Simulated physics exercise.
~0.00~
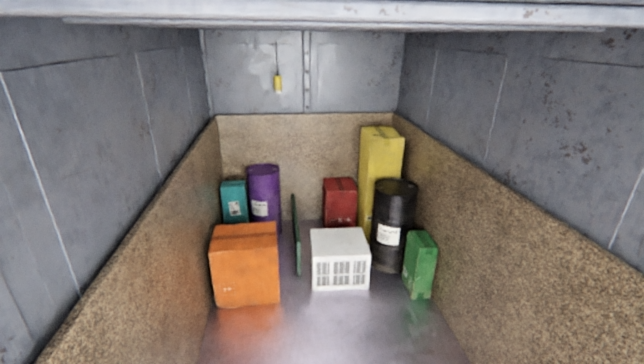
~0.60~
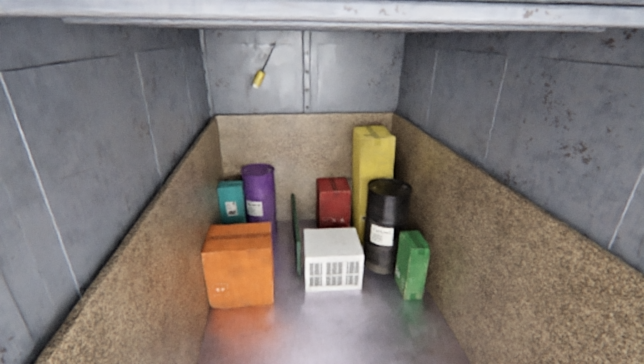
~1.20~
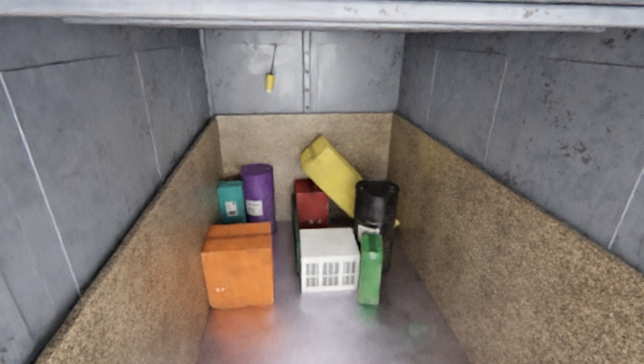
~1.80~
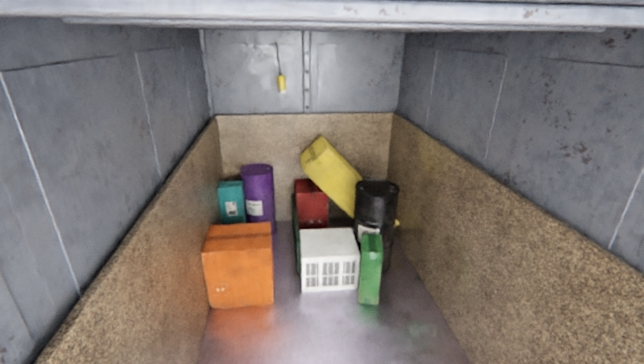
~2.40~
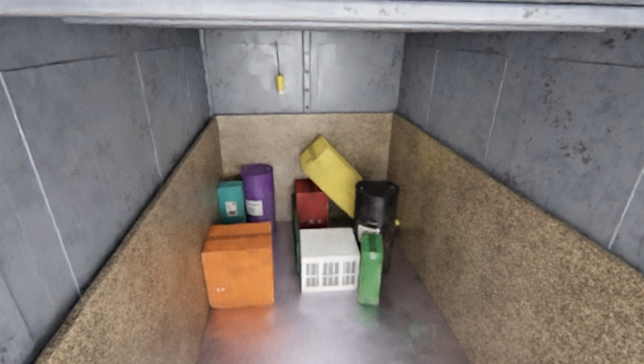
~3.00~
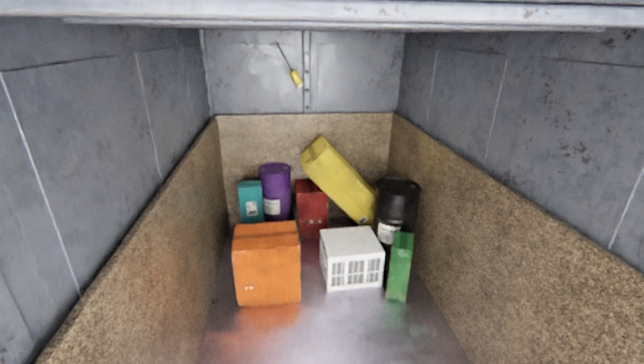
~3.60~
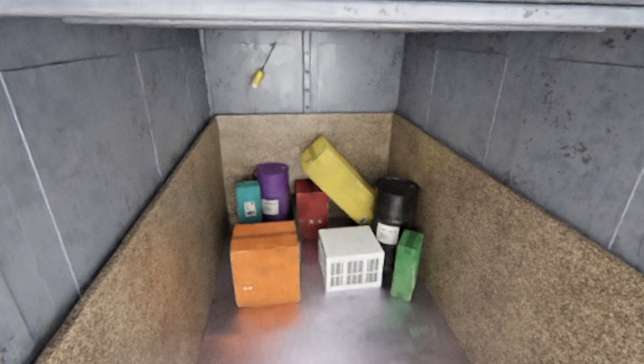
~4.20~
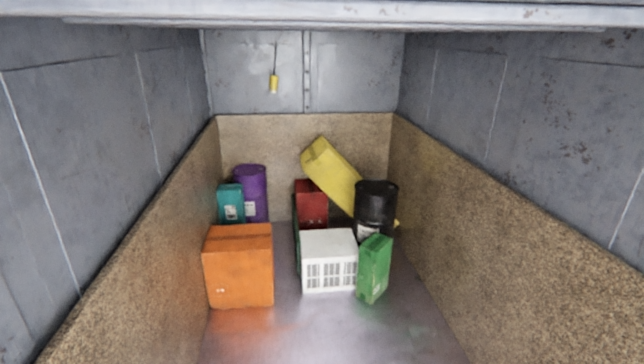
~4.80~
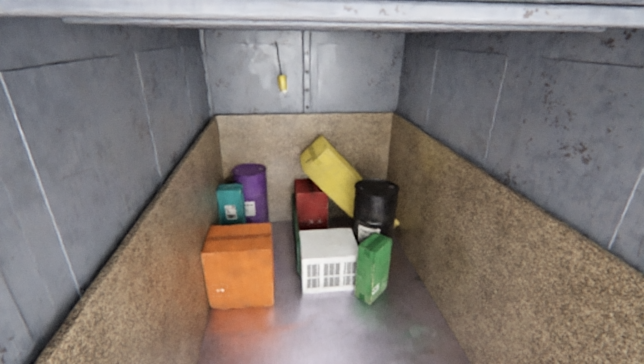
In the back of a works van, boxes and drums slid left and the tall yellow box tipped over to lean at a slant, then the load shifted right and back left, ending with the yellow box still leaning beside the black drum.
